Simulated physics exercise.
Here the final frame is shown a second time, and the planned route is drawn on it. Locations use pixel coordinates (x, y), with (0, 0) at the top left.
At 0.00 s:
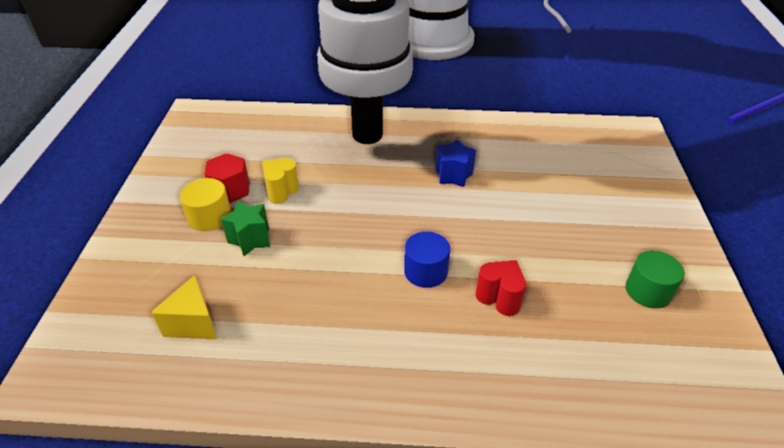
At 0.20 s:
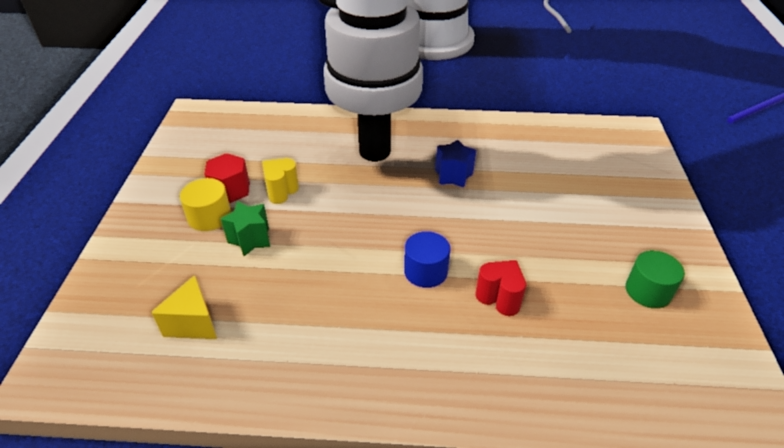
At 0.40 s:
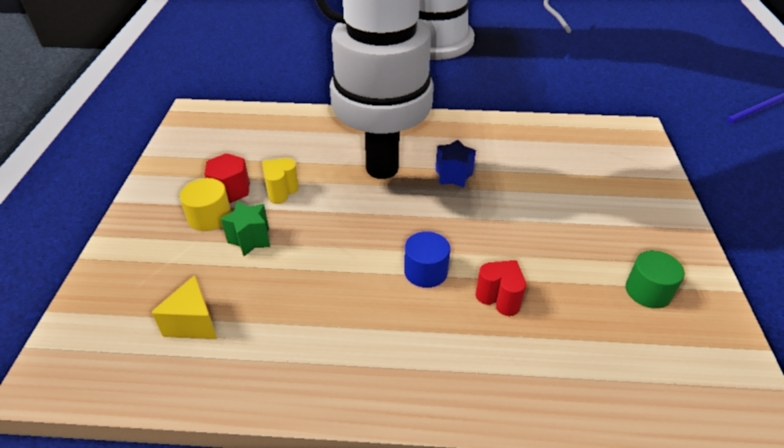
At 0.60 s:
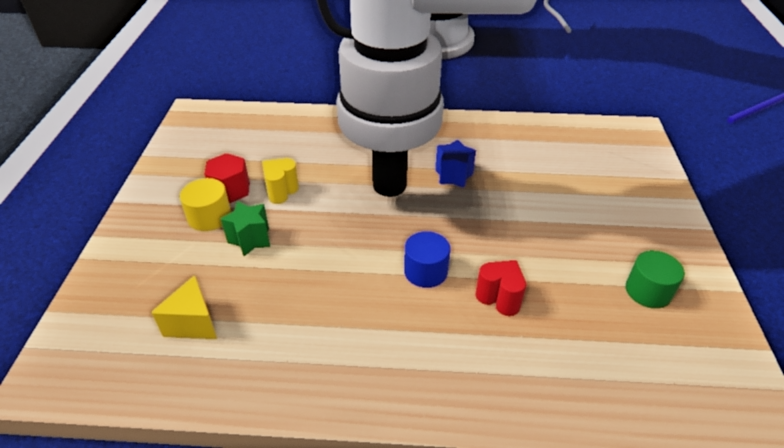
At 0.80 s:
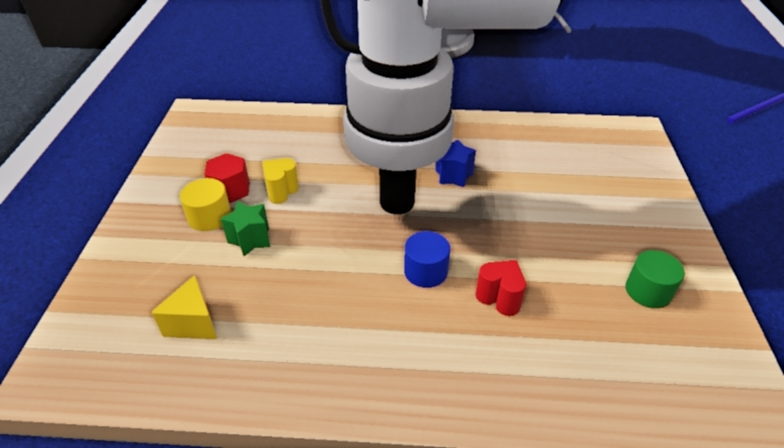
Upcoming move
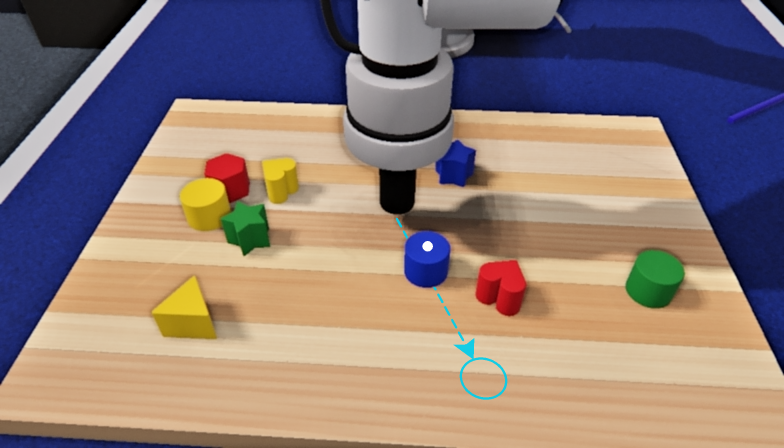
On a wooden board, a robot arm's black-tipped stick moves slowly forward past a blue star while the coloured blocks stay still.
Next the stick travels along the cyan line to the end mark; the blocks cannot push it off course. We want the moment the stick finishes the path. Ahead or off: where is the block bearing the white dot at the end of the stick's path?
I'm fairly sure the block bearing the white dot rides along ahead of the stick to the very end.
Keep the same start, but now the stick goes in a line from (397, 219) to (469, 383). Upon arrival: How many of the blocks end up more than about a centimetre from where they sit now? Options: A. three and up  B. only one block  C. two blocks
Correct choice: B.
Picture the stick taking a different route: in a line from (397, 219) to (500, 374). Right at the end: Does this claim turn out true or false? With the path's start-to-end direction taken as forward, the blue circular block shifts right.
That is true.
The line goes straight from (397, 219) to (483, 378); the dot is on the blue circular block.
What follows on the original path. One third of the way, stick at (423, 250); blue circular block at (442, 270).
Two thirds of the way, stick at (452, 302); blue circular block at (476, 327).
At the end, stick at (487, 364); blue circular block at (519, 396); red heart unmoved.
